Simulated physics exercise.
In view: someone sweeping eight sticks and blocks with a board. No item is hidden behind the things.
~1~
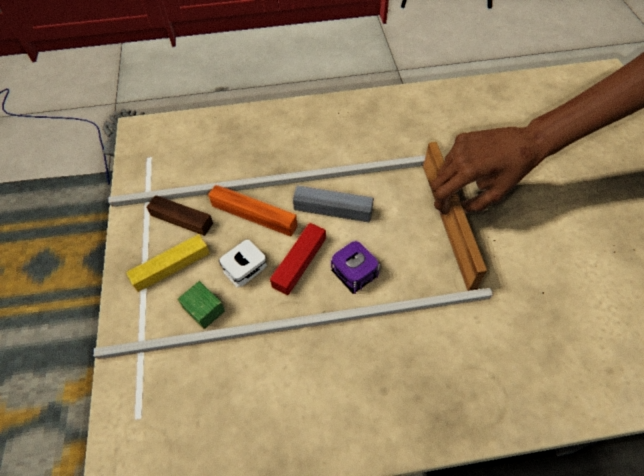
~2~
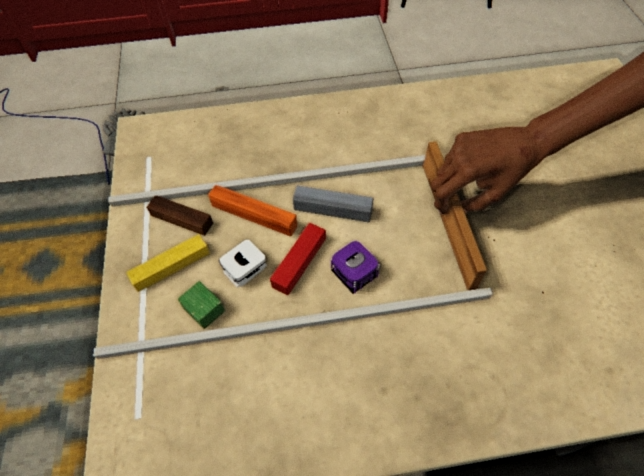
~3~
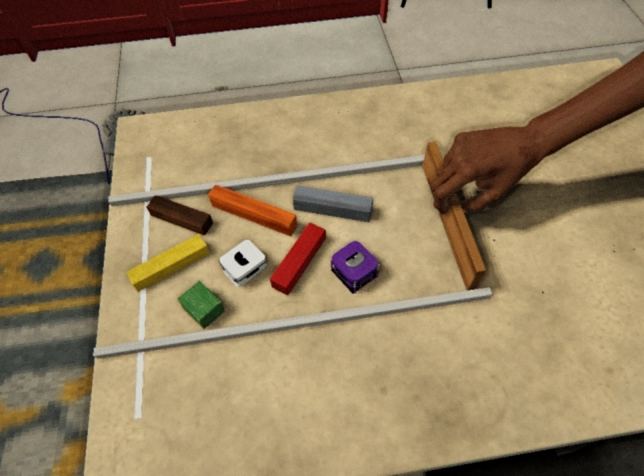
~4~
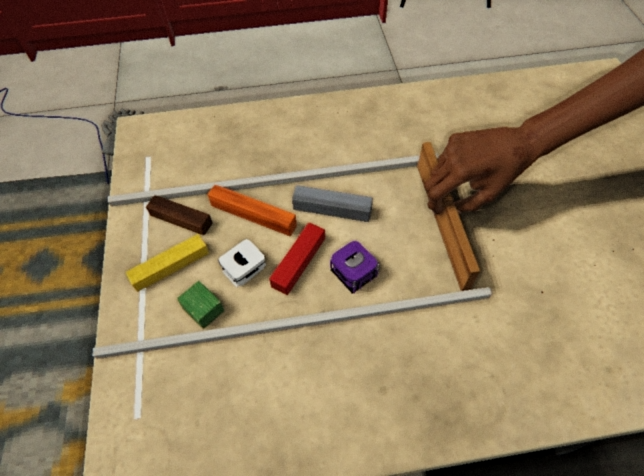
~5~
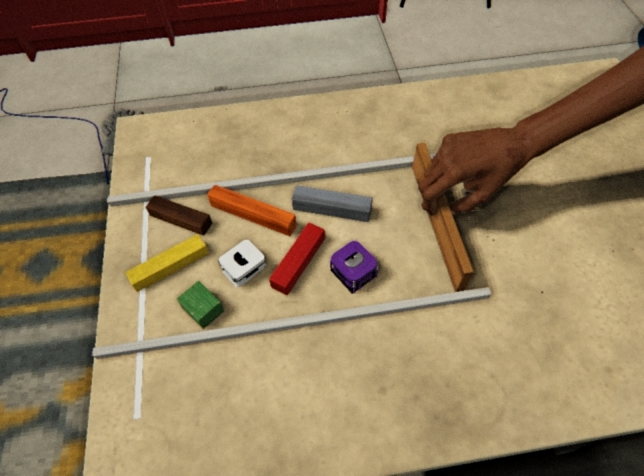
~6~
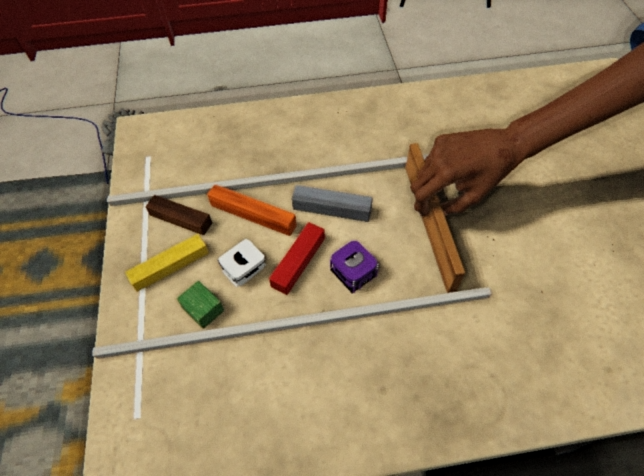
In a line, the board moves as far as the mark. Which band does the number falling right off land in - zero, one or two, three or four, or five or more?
It lands in the five or more band.
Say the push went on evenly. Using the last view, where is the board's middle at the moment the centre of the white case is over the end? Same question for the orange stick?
When the white case crosses, the middle is near (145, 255); when the orange stick crosses, near (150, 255).
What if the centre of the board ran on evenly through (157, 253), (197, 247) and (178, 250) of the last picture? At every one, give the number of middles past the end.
In order, that gives 2, then 0, then 2.
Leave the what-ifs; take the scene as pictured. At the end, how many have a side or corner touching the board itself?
Counting them up gives 3.
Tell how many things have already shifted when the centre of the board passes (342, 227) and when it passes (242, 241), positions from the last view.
2 and 8.
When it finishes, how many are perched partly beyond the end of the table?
The count is 2.
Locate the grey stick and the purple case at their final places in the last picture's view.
In the last picture they sit at about (112, 220) and about (120, 310).
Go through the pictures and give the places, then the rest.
In the first frame, yellow bar (169, 263); brown stick (180, 215); green block (202, 305); board (451, 213); tape (145, 267).
In the second frame, brown stick (180, 215); orange stick (253, 210).
In the third frame, green block (202, 305); board (450, 212).
In the fourth frame, yellow bar (169, 263); white case (243, 264).
In the fifth frame, brown stick (179, 215); purple case (354, 266).
In the sixth frame, yellow bar (168, 262); brown stick (179, 215); green block (201, 304); board (432, 214); tape (144, 266).
Soon after, none off yet; yellow bar at rest near (168, 262); brown stick at rest near (179, 215); green block at rest near (201, 304).
After that, none off yet; yellow bar displaced a little near (136, 274); brown stick displaced a little near (143, 225); green block displaced about its own width near (181, 316).
In the end, the number that fall off is five or more; gone, orange stick, white case, green block, brown stick and yellow bar.
